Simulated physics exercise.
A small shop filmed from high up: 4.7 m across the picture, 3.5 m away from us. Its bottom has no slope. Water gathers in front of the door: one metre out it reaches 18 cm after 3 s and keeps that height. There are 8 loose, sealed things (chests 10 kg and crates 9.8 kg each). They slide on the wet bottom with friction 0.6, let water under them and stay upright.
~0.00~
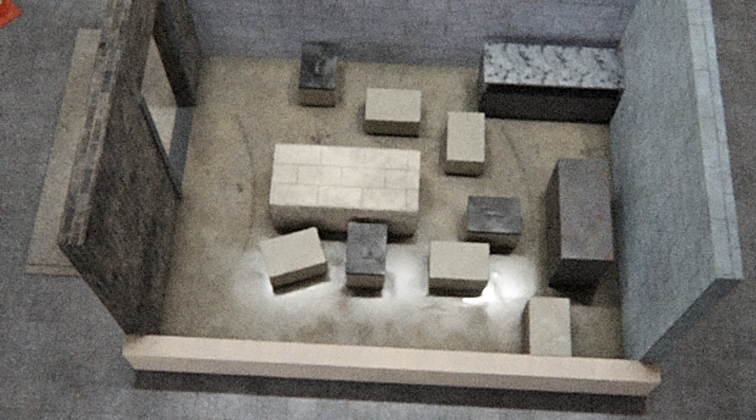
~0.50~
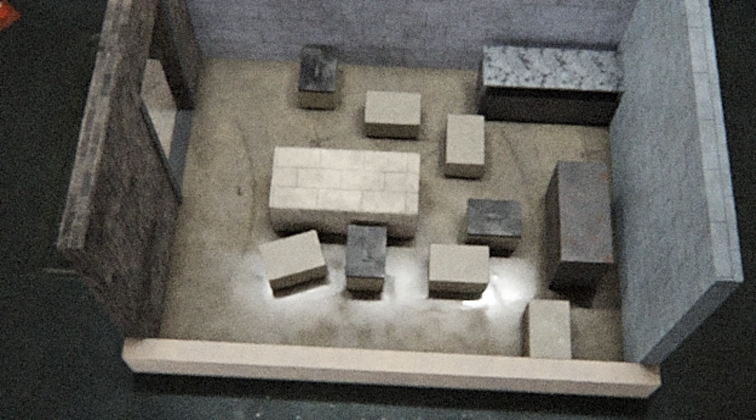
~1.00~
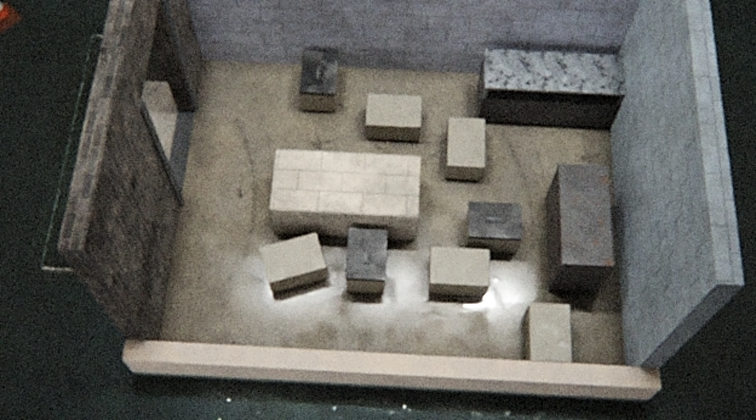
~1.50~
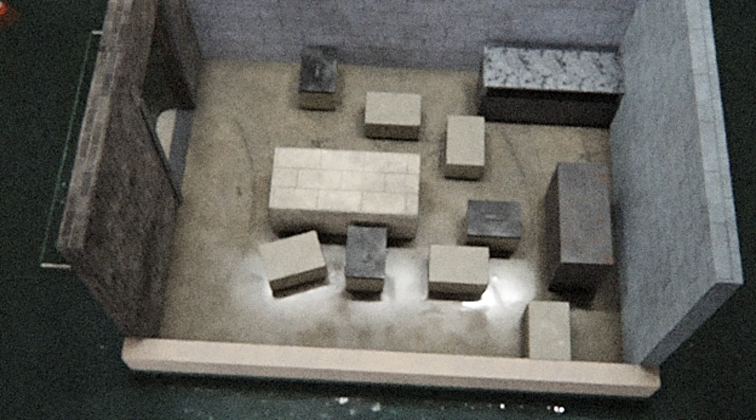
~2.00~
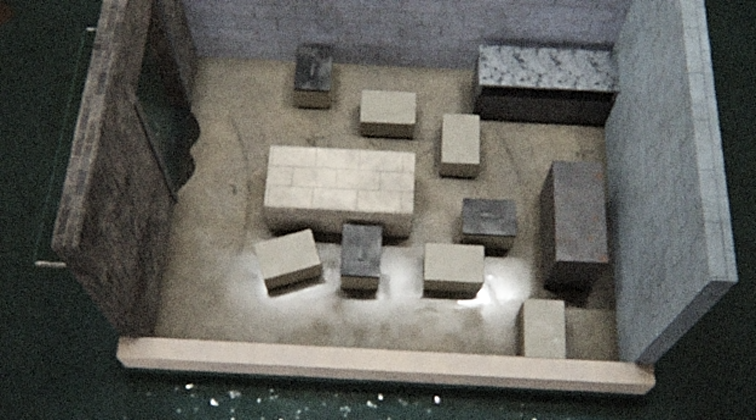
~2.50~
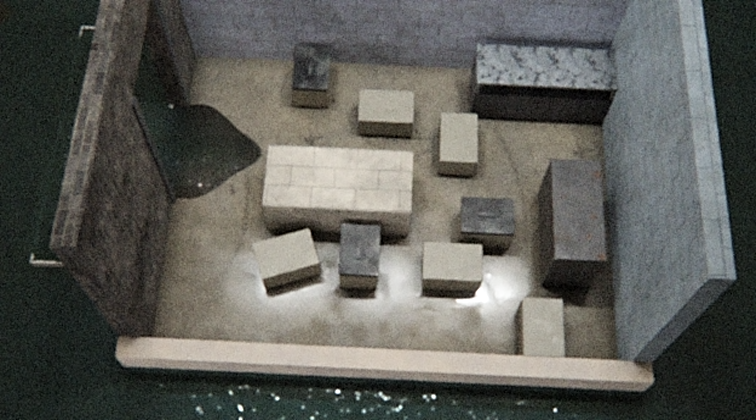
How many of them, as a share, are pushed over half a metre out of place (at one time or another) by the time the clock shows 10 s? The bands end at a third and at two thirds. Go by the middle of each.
That comes to from one to two thirds.
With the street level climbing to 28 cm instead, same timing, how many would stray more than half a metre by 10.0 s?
Then 7.
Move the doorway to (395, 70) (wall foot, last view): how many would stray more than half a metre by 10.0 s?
In that case 5 of them.
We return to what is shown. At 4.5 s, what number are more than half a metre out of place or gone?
By then 0.
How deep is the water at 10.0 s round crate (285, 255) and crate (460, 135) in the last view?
About 4 and 10 cm.
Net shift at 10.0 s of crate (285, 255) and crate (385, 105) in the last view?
In that order: 40 cm, 200 cm.
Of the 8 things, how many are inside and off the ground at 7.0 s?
At that moment 2.
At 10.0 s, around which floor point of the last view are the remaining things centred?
At about (457, 245).
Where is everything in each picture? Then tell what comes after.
The first picture shows a chest at (319, 66), on the bottom; a crate at (393, 105), on the bottom; 0.0 m2 under water; 0 of 8 have shifted.
The second picture shows a chest at (318, 69) rests on the ground; a crate at (393, 108) rests on the ground; 0.0 m2 under water; 0 of 8 have shifted.
The third picture shows a chest at (319, 72) rests on the ground; a crate at (394, 110), on the bottom; 0.0 m2 under water; 0 of 8 have shifted.
The fourth picture shows a chest at (318, 70) rests on the ground; a crate at (393, 109) rests on the ground; water covers 0.0 m2; 0 of 8 have shifted.
The fifth picture shows a chest at (314, 68) rests on the ground; a crate at (388, 107), on the bottom; 0.1 m2 under water; 0 of 8 have shifted.
The sixth picture shows a chest at (311, 68), on the bottom; a crate at (386, 106) rests on the ground; 0.6 m2 under water; 0 of 8 have shifted.
After 3.5 s 0 of 8 are over 50 cm from their spots; 0 afloat.
After 4.5 s 0 of 8 are over 50 cm from their spots; 1 afloat.
After 7.0 s 3 of 8 are over 50 cm from their spots; 2 afloat.
After 10.0 s 4 of 8 are over 50 cm from their spots, and 4 have been at some point; 6 afloat.
